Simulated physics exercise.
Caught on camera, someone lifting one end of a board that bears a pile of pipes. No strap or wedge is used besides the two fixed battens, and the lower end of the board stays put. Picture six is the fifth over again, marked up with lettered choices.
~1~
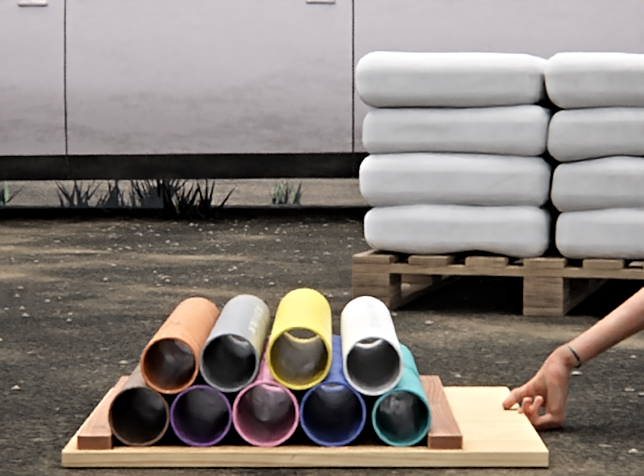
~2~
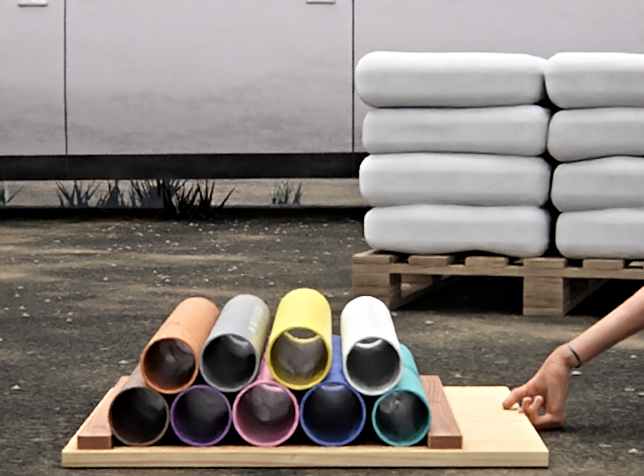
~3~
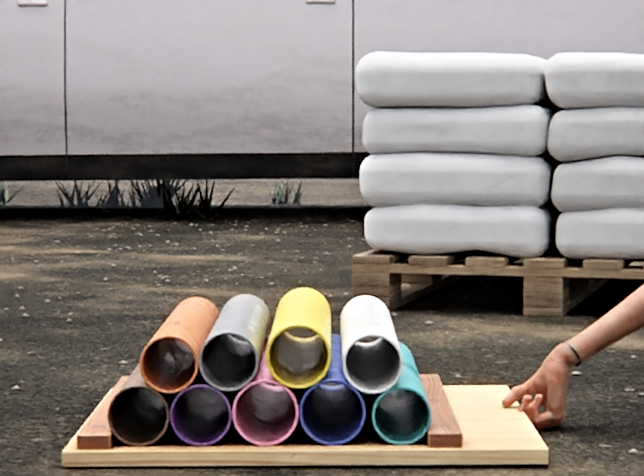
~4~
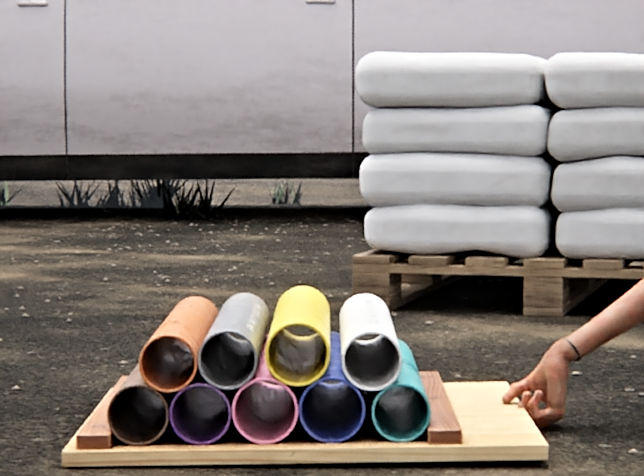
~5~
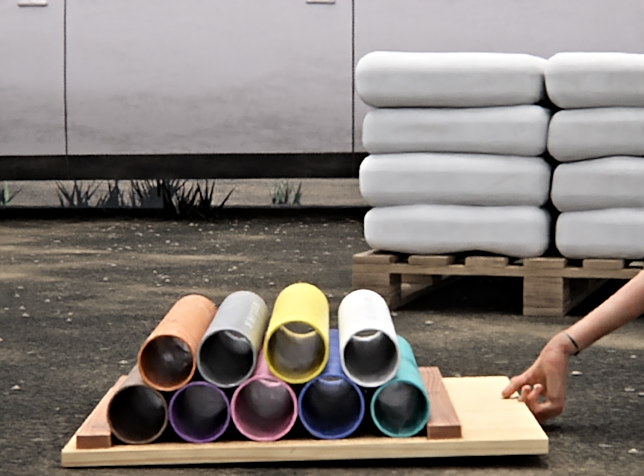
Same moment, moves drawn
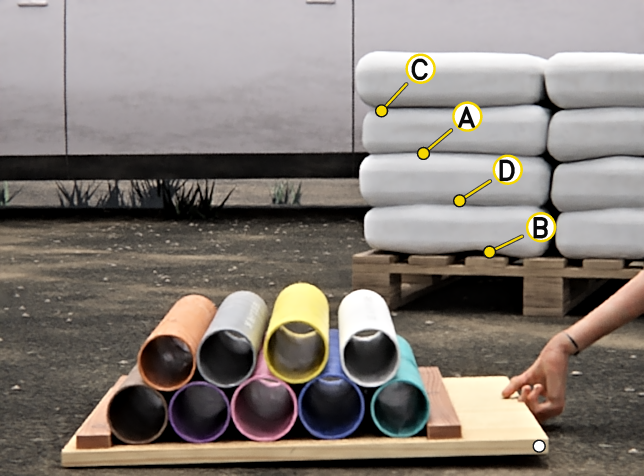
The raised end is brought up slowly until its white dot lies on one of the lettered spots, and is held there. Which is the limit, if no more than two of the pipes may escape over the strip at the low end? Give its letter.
At most to B.
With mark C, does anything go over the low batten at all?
At C: Yes.
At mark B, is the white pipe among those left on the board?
The white pipe: Yes.
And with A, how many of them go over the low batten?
The count is nine.
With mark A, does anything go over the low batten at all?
Yes.
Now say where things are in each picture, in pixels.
In the first frame, pink pipe (266, 414); blue pipe (333, 414); turquoise pipe (402, 417).
In the second frame, turquoise pipe (402, 417); white pipe (373, 365).
In the third frame, board (308, 415); turquoise pipe (401, 416); white pipe (373, 364); brown pipe (139, 416).
In the fourth frame, board (307, 414); brown pipe (138, 415); purple pipe (200, 414).
In the fifth frame, board (307, 410); brown pipe (137, 414); purple pipe (200, 412).
On the marked copy, A at (424, 153); B at (489, 252); C at (382, 111); D at (460, 201); the white dot at (539, 446).
Following B. Soon after the start, board at 16°.
Later, board at 26°.
In the end, board at 26°, none over the low batten.
As for the rest, A nine over the low batten; C nine over the low batten; D nine over the low batten.
